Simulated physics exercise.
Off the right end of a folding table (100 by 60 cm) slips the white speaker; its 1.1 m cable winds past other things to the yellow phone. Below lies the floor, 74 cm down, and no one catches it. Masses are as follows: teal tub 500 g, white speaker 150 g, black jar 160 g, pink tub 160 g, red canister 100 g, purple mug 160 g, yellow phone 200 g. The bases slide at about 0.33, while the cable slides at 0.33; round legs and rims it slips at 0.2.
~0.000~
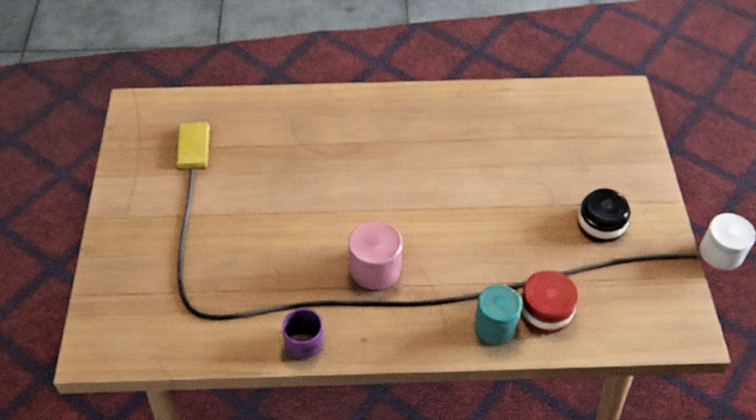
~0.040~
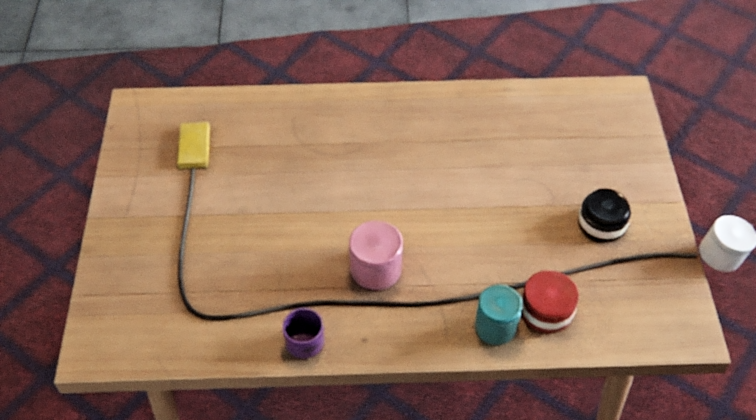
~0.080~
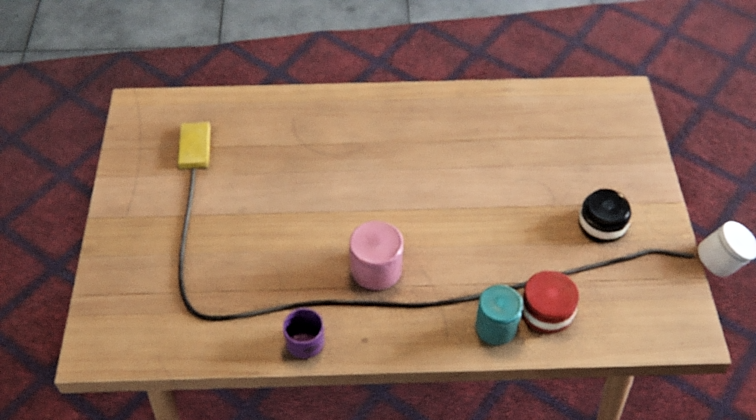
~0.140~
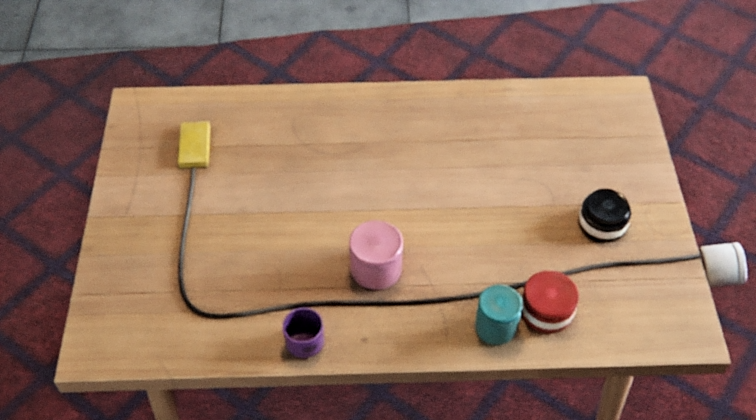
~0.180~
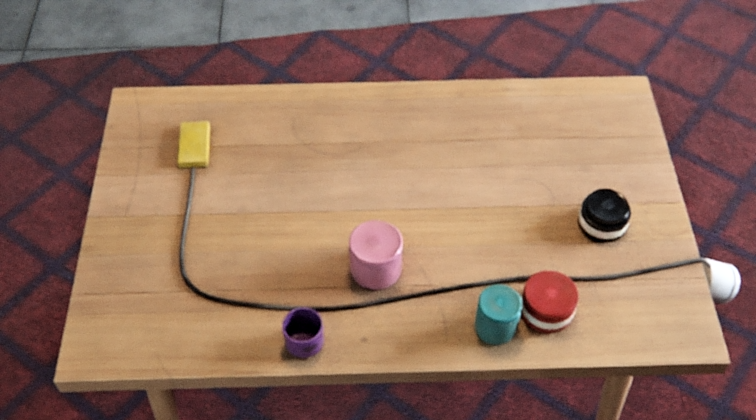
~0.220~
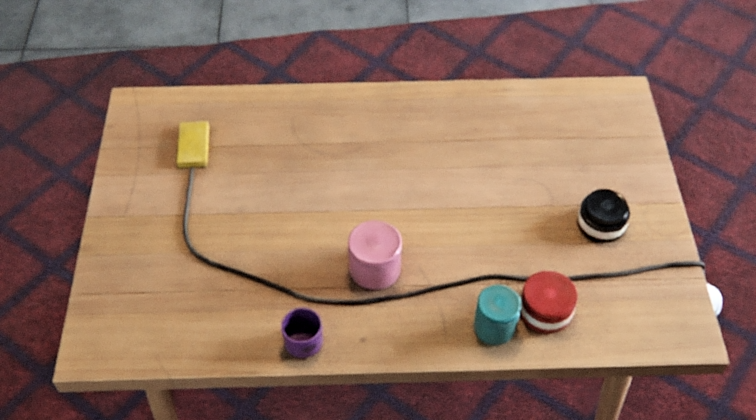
The clip shows a wooden table with a yellow block, a cable and several tubs and jars; a white object at the right edge tilts and drops below the tabletop, and the cable slides slightly rightward, its curve shifting.
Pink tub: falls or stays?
It is left up there.
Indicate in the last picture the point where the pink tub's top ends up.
Check near (403, 199) - that's where it comes to rest.
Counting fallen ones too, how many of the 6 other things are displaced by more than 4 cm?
Count recorded: 2.
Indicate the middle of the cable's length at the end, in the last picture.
The halfway point lies around pixel (657, 259).
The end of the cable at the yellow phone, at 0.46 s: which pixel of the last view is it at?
Somewhere about (252, 165) in the final view.
At 0.5 s, the cable's tail end at (252, 165); pink tub 5 cm off its start, white speaker over the edge, yellow phone 7 cm off its start.
At 0.7 s, the cable's tail end at (263, 182); pink tub 7 cm off its start, yellow phone 10 cm off its start, white speaker over the edge.
At 1.0 s, the cable's tail end at (278, 192); pink tub 8 cm off its start at (400, 203), yellow phone 14 cm off its start at (254, 175), white speaker over the edge.
At 1.2 s, the cable's tail end at (289, 198); pink tub 9 cm off its start, yellow phone 16 cm off its start, white speaker over the edge.
At 2.4 s, the cable's tail end at (329, 217); pink tub 9 cm off its start at (403, 199), yellow phone 24 cm off its start at (304, 200), white speaker over the edge.
